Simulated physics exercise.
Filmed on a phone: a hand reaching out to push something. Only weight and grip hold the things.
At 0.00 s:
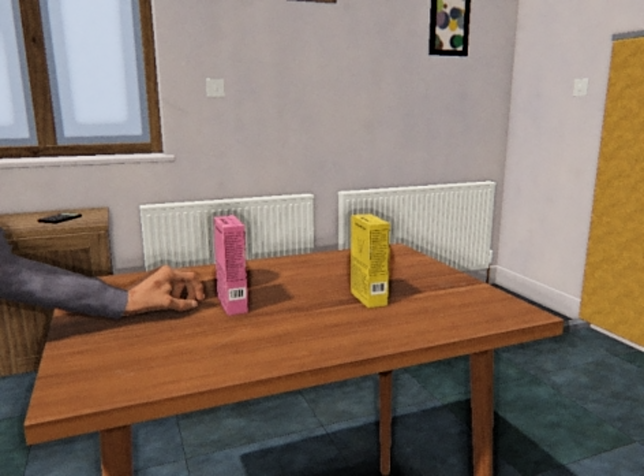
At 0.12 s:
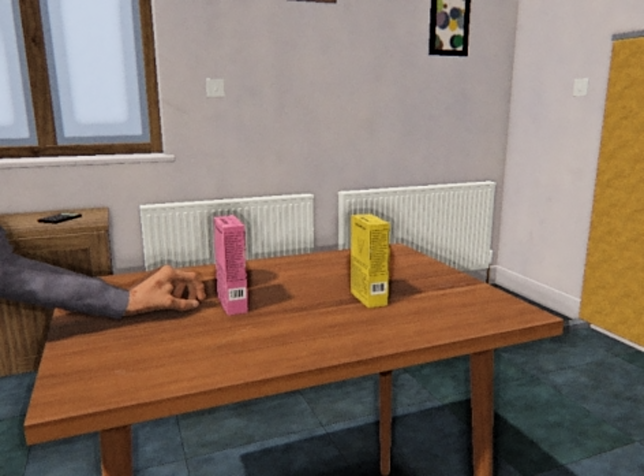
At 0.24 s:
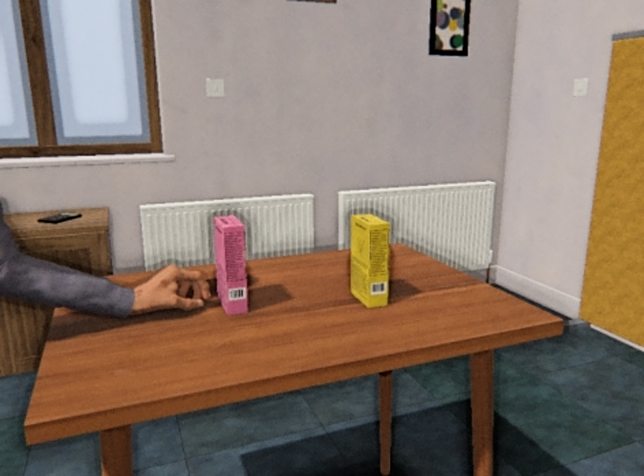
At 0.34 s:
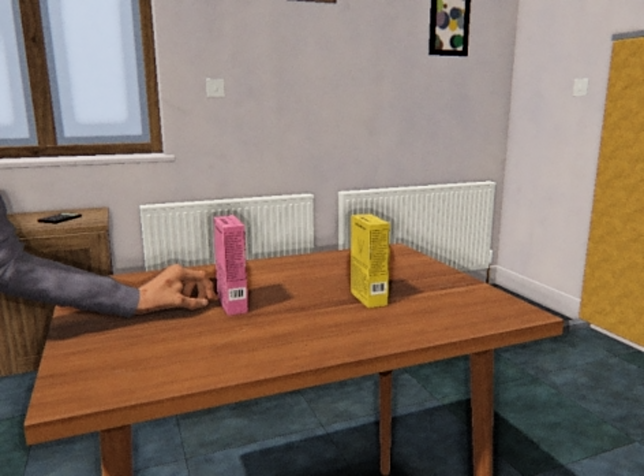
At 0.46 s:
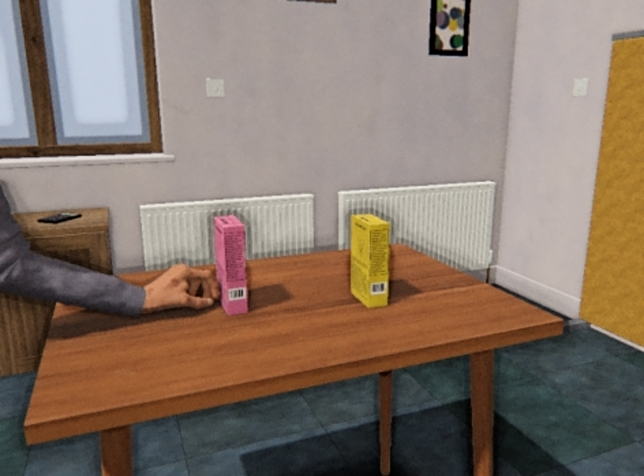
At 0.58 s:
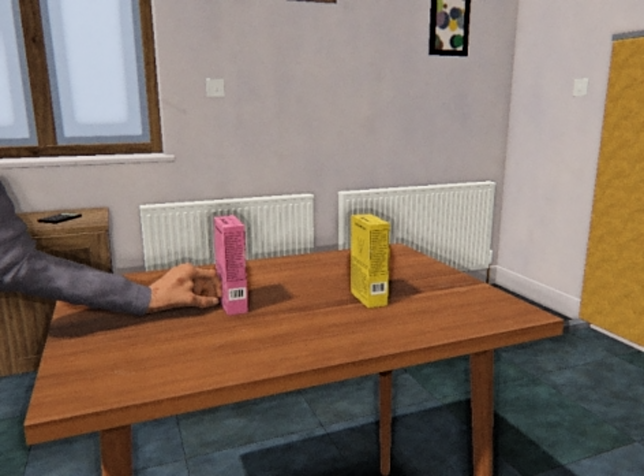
We see a pink packet and a yellow packet standing upright on a wooden table while a hand reaches in from the left, edging slightly right until it is against the pink packet; both packets stay still.
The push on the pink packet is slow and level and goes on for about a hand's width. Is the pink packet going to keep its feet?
The pink packet stays upright.
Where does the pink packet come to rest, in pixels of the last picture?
Around (286, 258).
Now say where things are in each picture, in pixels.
In the first frame, pink packet (231, 264).
In the second frame, pink packet (231, 264).
In the third frame, pink packet (231, 264).
In the fourth frame, pink packet (231, 264).
In the fifth frame, pink packet (231, 264).
In the sixth frame, pink packet (231, 264).
By 1.08 s, pink packet moved a little near (251, 262).
By 1.58 s, pink packet moved about its own width near (272, 260).
When it is over (2.5 s), moved from the start, pink packet. End places, in pixels of the last picture, pink packet near (286, 258).
